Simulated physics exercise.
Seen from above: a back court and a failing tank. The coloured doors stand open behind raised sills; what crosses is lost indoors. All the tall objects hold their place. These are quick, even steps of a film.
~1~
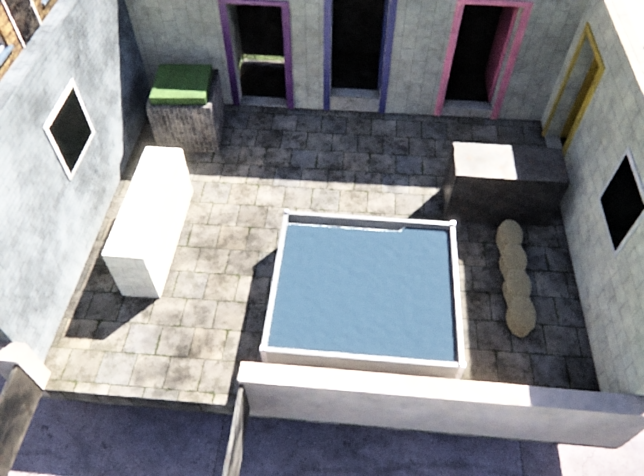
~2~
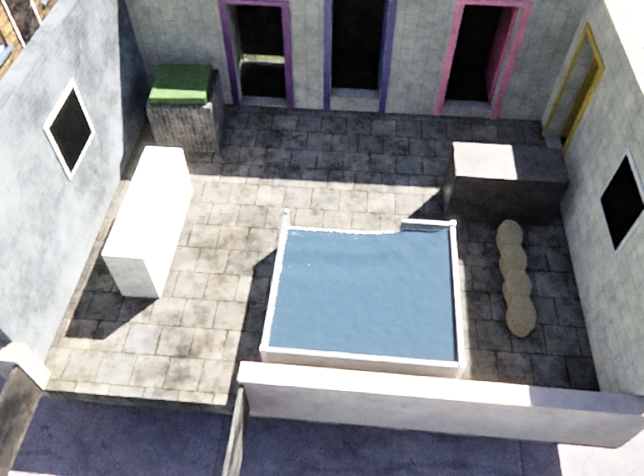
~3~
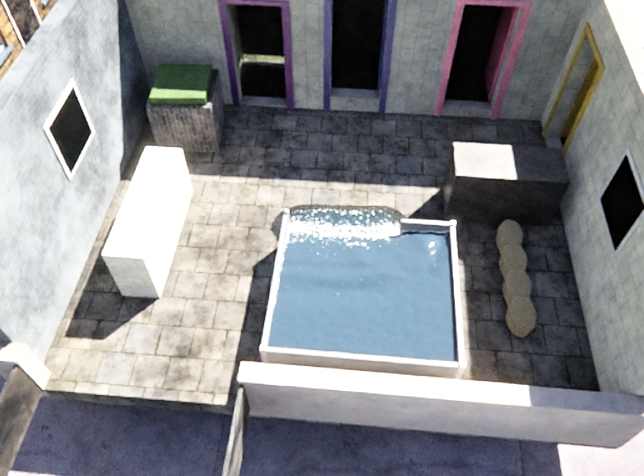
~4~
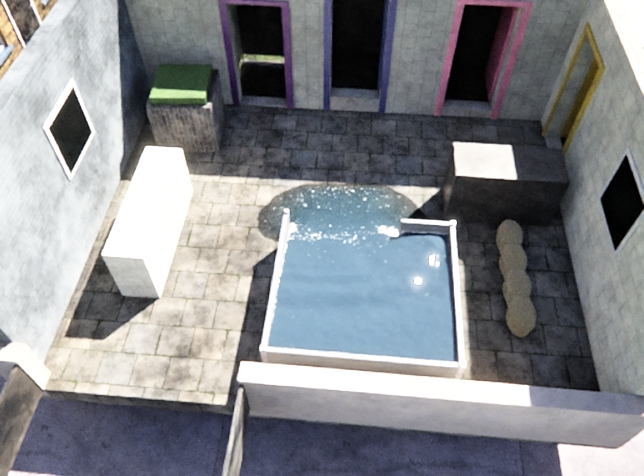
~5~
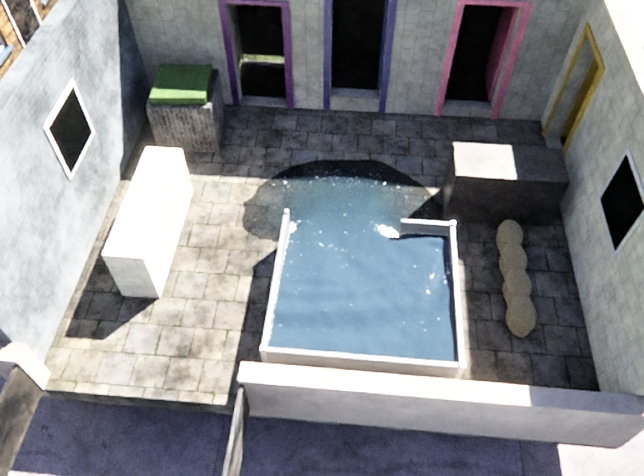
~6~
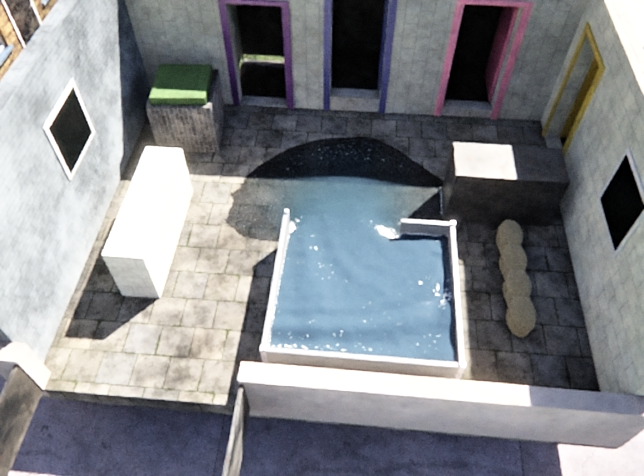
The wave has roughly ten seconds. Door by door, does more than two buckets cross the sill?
One by one: The purple door takes more than that; the yellow door takes more than that; the blue door stays under that; the pink door stays under that.
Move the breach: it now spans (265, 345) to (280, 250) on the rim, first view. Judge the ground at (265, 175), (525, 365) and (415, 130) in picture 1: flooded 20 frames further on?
As listed: Awash, dry, not flooded.
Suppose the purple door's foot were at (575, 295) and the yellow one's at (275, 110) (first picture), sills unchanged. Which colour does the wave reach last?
Last comes the purple door.
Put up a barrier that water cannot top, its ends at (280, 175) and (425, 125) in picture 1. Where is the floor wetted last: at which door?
I say the one in blue.
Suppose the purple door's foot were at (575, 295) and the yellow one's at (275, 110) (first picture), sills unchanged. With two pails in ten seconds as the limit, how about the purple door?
My reading: The purple door keeps below it.
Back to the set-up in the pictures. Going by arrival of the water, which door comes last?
I say the door marked yellow.
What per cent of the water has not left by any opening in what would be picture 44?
Roughly 84 per cent.
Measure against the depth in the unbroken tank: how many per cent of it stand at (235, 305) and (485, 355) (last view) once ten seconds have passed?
Roughly 4 and 4 per cent, in turn.
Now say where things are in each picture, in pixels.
In the first picture, still water in the water tank at (365, 285).
In the second picture, water pours out on the water tank's far side and has run to a hidden place.
In the third picture, water pours out on the water tank's far side and has run to (279, 224).
In the fourth picture, water pours out on the water tank's far side and has run to (279, 200).
In the fifth picture, water pours out on the water tank's far side and has run to (371, 163).
In the sixth picture, the front is at (372, 142), out from the gap on the water tank's far side.
A moment on, water covers 35 % of the floor; the purple door wet at the sill, nothing in, the yellow door not reached, the blue door wet at the sill, nothing in, the pink door not reached.
Next, water covers 40 % of the floor; the purple door over two buckets in, the yellow door not reached, the blue door wet at the sill, nothing in, the pink door wet at the sill, nothing in.
Then, water covers 55 % of the floor; the purple door far over two buckets in, the yellow door under two buckets in, the blue door wet at the sill, nothing in, the pink door wet at the sill, nothing in.
Later, water covers 75 % of the floor; the purple door far over two buckets in, the yellow door far over two buckets in, the blue door wet at the sill, nothing in, the pink door wet at the sill, nothing in.
In the end, water covers 95 % of the floor; the purple door far over two buckets in, the yellow door far over two buckets in, the blue door wet at the sill, nothing in, the pink door wet at the sill, nothing in.
